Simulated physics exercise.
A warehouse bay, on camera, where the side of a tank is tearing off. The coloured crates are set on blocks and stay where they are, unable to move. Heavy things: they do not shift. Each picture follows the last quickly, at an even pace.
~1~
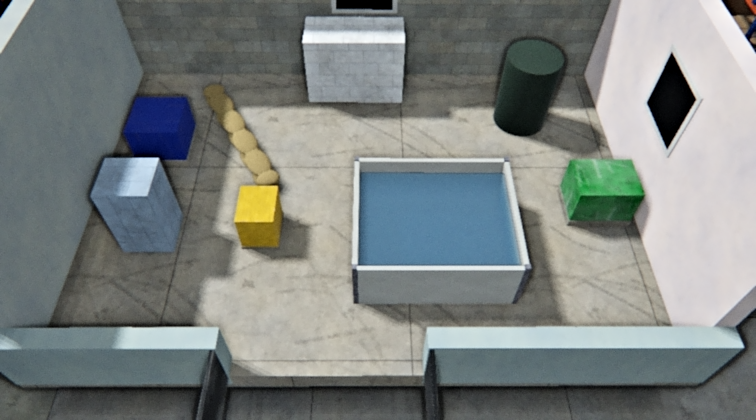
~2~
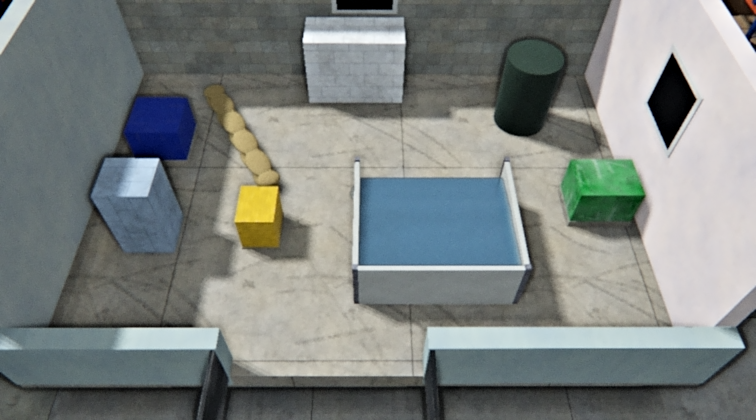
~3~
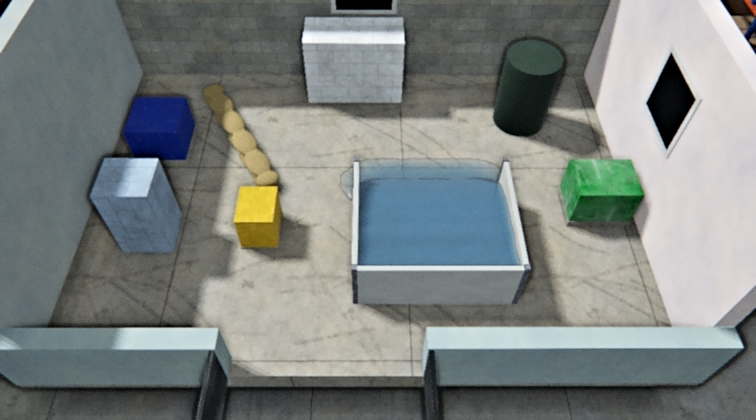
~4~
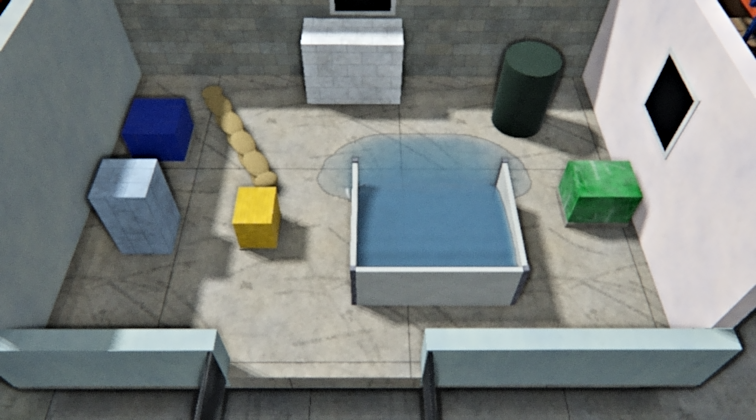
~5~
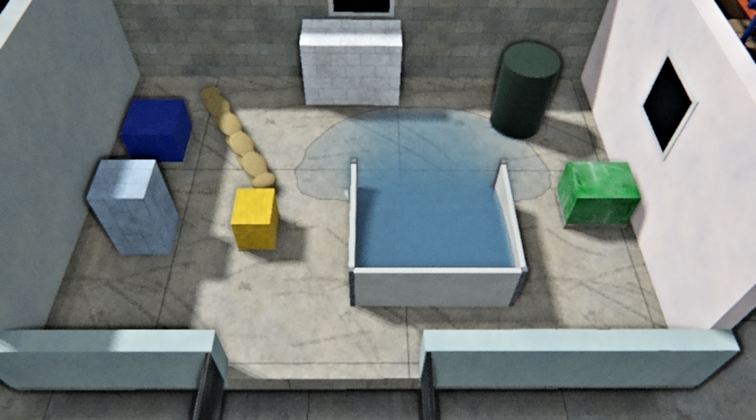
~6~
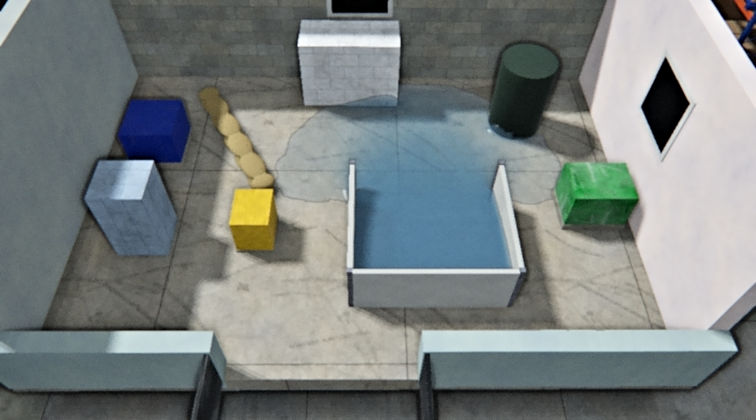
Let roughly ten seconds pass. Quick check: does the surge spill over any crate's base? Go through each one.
In order: The blue crate is missed by the water this time; the green crate is not missed by the water this time; the yellow crate is not missed by the water this time.
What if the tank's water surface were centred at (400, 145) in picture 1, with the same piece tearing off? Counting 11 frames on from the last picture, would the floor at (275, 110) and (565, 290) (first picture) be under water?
Submerged, then untouched.
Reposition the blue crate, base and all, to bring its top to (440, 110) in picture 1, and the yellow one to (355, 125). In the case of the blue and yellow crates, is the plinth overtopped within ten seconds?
Then: Blue takes water; yellow gets wet.
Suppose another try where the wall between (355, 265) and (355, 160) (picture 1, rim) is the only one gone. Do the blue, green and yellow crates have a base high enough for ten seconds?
Blue crate is reached; green crate is not reached; yellow crate is reached.
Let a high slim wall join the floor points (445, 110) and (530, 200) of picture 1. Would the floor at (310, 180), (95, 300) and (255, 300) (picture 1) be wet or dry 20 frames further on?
First inundated, then unwetted, then unwetted.
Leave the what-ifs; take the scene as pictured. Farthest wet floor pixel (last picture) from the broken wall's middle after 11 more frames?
At roughly (150, 77).
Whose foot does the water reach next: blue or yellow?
That would be the blue crate.
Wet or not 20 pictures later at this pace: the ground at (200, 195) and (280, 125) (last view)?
First spot spared, second spot inundated.
A moment on, water covers 30 % of the floor; the blue crate not reached, the green crate water round its plinth, the yellow crate not reached.
Next, water covers 40 % of the floor; the blue crate not reached, the green crate water round its plinth, the yellow crate not reached.
Then, water covers 50 % of the floor; the blue crate water round its plinth, the green crate water round its plinth, the yellow crate water round its plinth.
Later, water covers 80 % of the floor; the blue crate water round its plinth, the green crate water round its plinth, the yellow crate water round its plinth.
In the end, water covers 95 % of the floor; the blue crate stayed above the water, the green crate was topped, the yellow crate was topped.
